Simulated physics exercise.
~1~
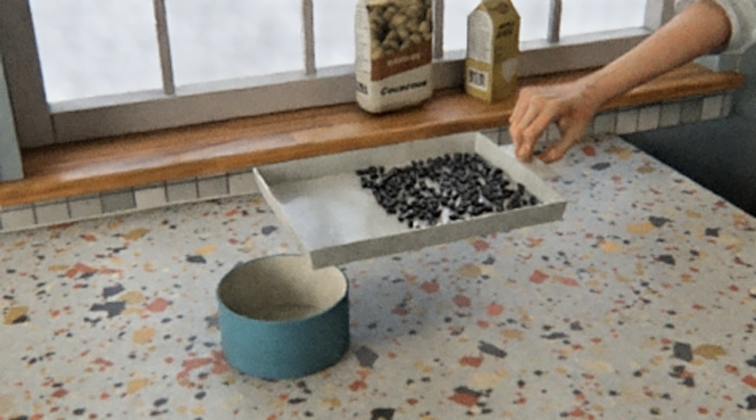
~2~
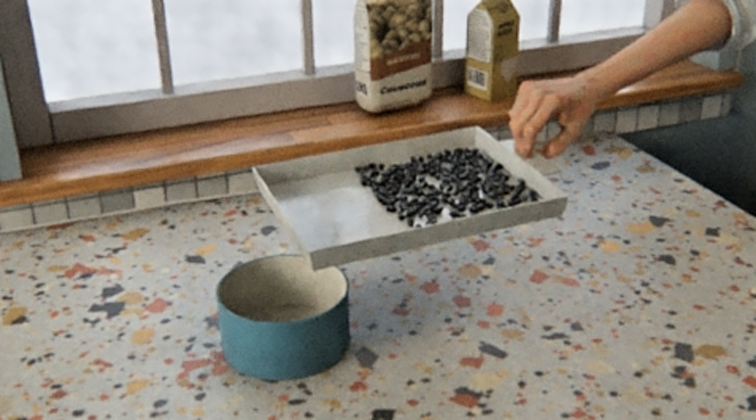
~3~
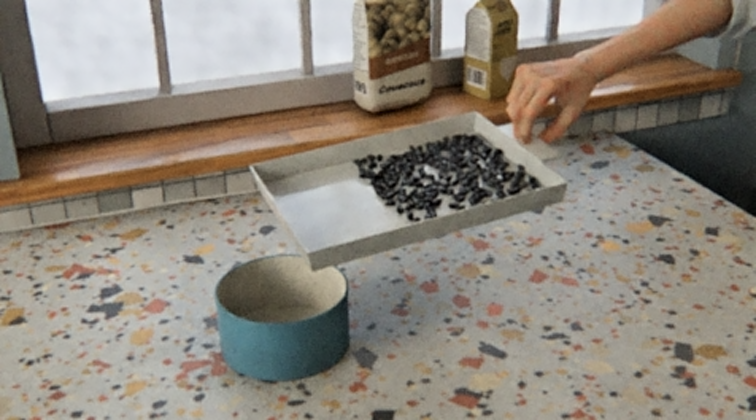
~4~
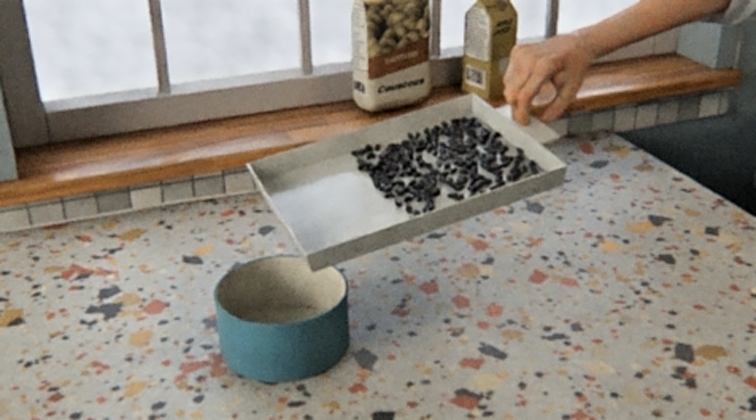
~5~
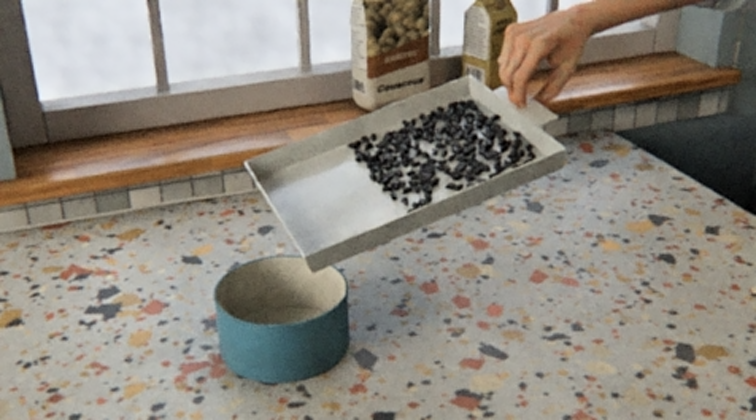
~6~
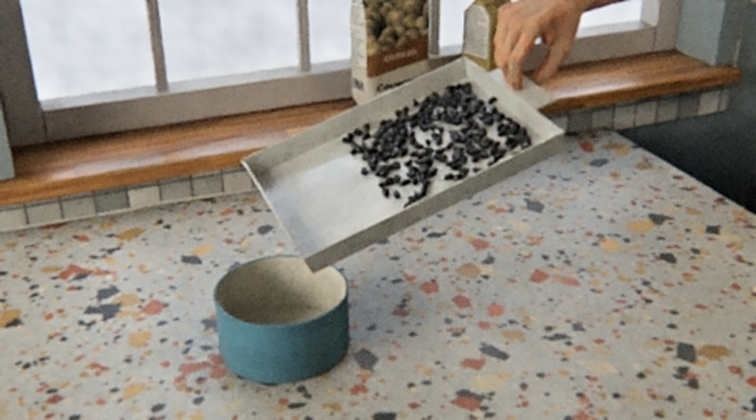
At the start, a hand holds the right end of a nearly level pale tray of black beans above a speckled counter, its left end over a blue pot. The hand then raises that end steadily, tilting the tray down toward the pot, while the beans stay clustered on the right side.
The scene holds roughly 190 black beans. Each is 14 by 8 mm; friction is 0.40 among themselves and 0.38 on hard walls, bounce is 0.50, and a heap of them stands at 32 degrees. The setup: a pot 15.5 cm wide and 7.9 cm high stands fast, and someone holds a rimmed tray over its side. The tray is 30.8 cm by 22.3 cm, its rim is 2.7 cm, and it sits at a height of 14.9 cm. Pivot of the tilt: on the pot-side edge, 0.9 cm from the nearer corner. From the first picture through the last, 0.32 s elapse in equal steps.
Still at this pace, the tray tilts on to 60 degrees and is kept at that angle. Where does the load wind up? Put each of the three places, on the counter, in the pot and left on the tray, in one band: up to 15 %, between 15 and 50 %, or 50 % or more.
Counter: Between 15 and 50 %; pot: Up to 15 %; left on the tray: 50 % or more.
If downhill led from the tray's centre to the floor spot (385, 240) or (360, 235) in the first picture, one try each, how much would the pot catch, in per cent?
The share comes to about 0 in a hundred, then about 0 in a hundred.
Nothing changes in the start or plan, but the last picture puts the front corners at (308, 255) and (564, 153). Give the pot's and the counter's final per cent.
Pot 0, counter 25.
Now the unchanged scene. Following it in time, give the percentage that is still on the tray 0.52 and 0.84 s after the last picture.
First 100, then 75.
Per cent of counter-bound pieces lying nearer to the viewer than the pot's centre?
Estimate: Close to 70 per cent of the pieces.
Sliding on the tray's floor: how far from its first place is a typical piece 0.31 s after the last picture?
About 7 cm.
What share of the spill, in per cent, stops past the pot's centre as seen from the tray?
Roughly 90 percent of the spill.
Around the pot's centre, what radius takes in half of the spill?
Some 26 centimetres.
Then, 0.31 s after the last picture, tilt 38 degrees; the tray holds 100 %, the pot 0 %.
Then, 0.52 s after the last picture, tilt 53 degrees; the tray holds 100 %, the pot 0 %.
Then, 0.84 s after the last picture, tilt 60 degrees; the tray holds 75 %, the pot 5 %.
In the end, counter 25 %, pot 5 %, tray 70 %.
